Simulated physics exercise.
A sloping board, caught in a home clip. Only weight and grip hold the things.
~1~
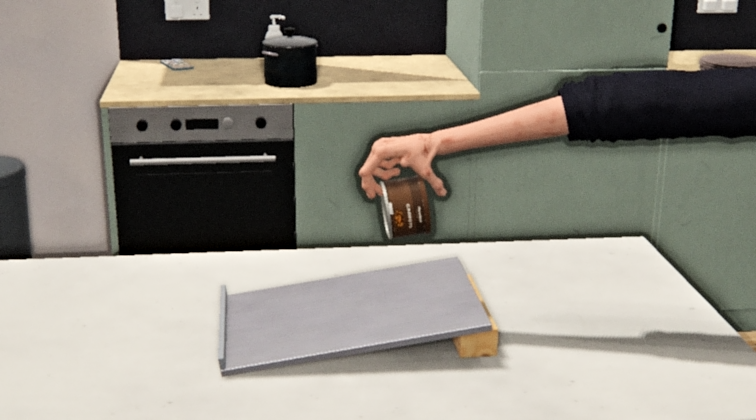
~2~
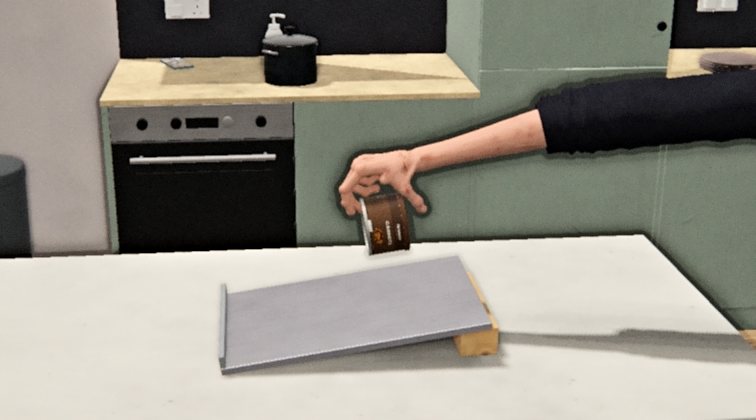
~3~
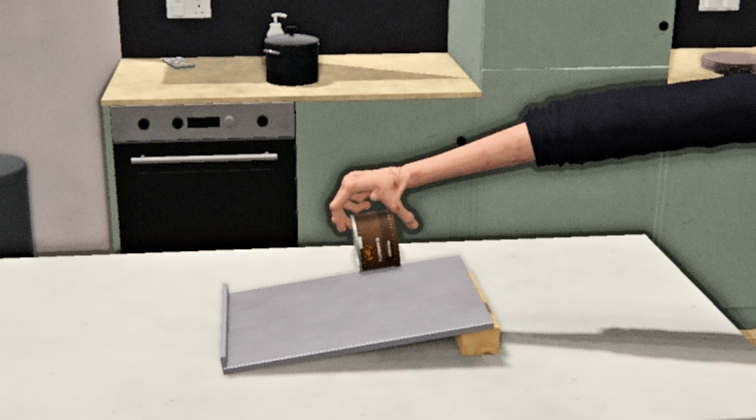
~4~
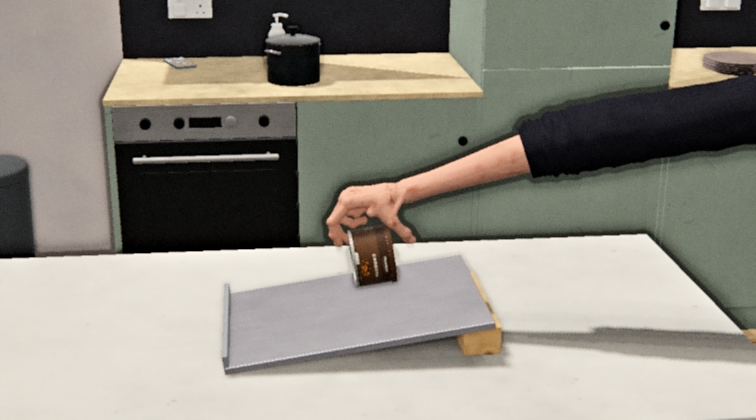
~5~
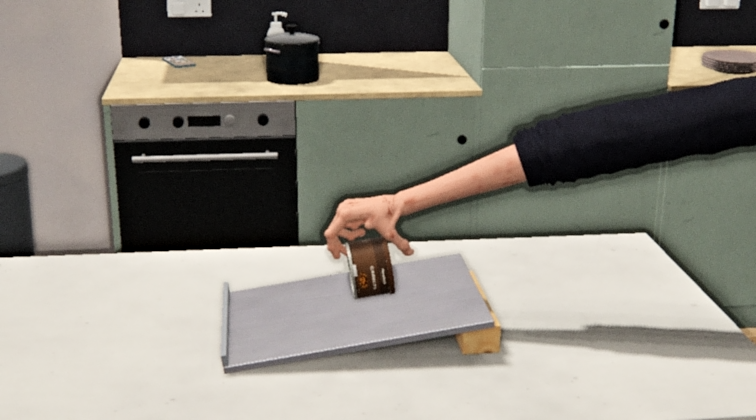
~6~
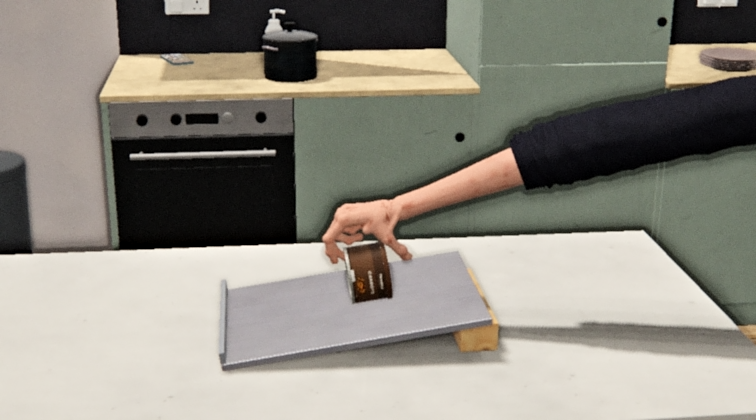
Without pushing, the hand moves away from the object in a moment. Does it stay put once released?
Yes.
Then, 0.20 s later than the last frame, all is still.
Then, 0.40 s later than the last frame, brown tub resting near (368, 273).
When it is over, it is as before. End places, in pixels of the last picture, brown tub near (368, 273). The brown tub stays where it is put.
